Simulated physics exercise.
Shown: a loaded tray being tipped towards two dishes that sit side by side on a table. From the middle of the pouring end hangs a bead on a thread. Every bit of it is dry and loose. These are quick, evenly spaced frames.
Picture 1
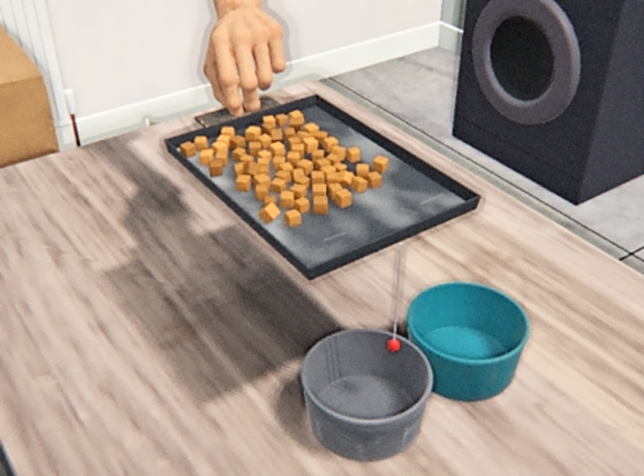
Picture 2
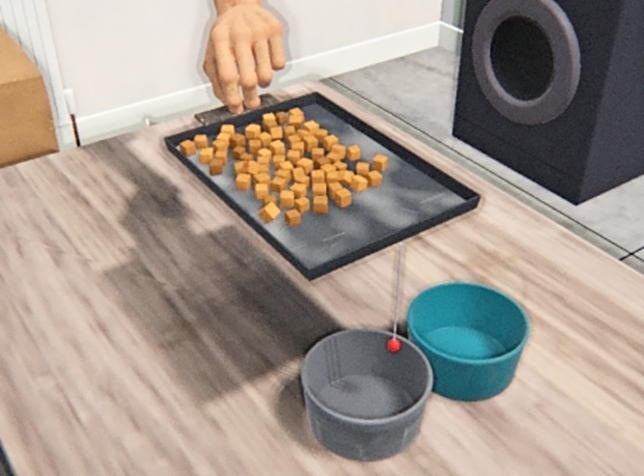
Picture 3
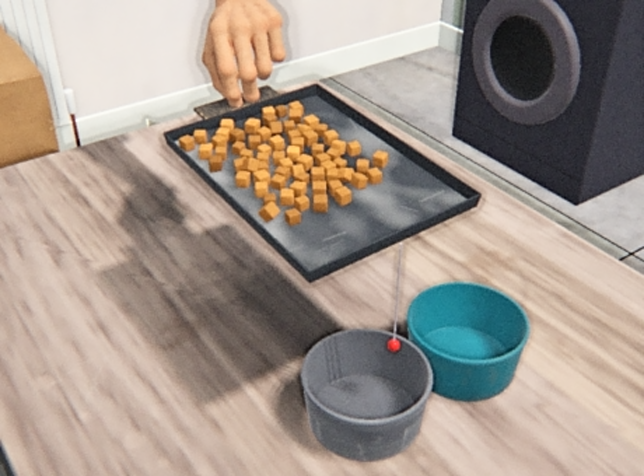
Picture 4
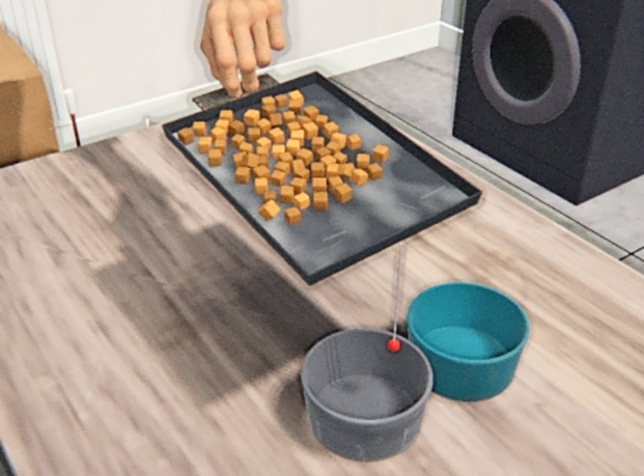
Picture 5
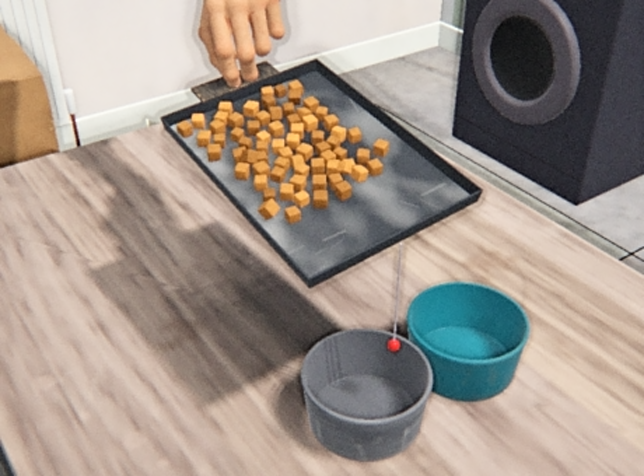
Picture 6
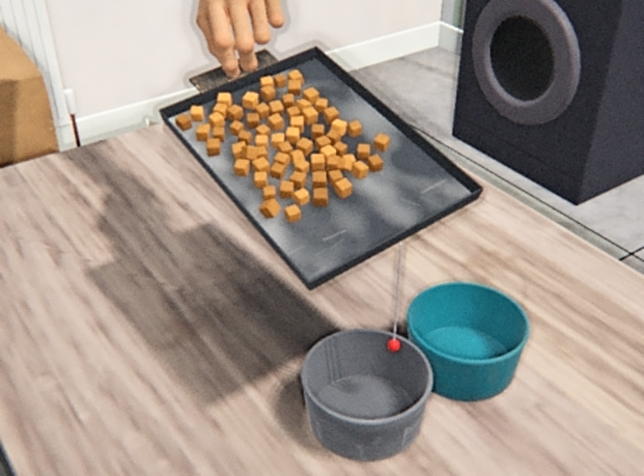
Above a wooden table, a hand gradually raises the far end of a tray of brown cubes.
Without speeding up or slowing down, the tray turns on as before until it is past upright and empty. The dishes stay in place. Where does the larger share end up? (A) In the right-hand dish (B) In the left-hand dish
Option B: In the left-hand dish.
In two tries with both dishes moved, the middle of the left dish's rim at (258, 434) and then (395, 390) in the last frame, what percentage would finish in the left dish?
In order, 50 % and 30 %.
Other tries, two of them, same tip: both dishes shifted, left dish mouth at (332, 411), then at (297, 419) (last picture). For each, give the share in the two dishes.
You'd see roughly 80 per cent first and roughly 80 per cent second.
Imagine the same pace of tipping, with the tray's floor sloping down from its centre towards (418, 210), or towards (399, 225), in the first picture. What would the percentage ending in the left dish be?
Lab note: Case 1 near 0 %, case 2 near 10 %.
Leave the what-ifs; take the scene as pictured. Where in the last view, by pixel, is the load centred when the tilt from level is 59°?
The load is centred near (305, 213).
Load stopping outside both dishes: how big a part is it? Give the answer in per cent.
Share outside: Near 70 %.
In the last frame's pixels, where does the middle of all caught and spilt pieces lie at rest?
Near (315, 456).
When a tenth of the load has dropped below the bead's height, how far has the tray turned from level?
Roughly 105 degrees of turn.
Just after the last frame, tray tipped steeply; almost all on the tray; just a few in the left dish; just a few in the air.
A moment on, tray tipped right over; almost all on the tray; just a few in the left dish; about a tenth outside both; just a few in the air.
Further on, tray tipped past a quarter turn; roughly a third in the left dish; roughly two thirds outside both.
When it is over, tray tipped past a quarter turn; roughly a third in the left dish; not one in the right dish; roughly two thirds outside both.
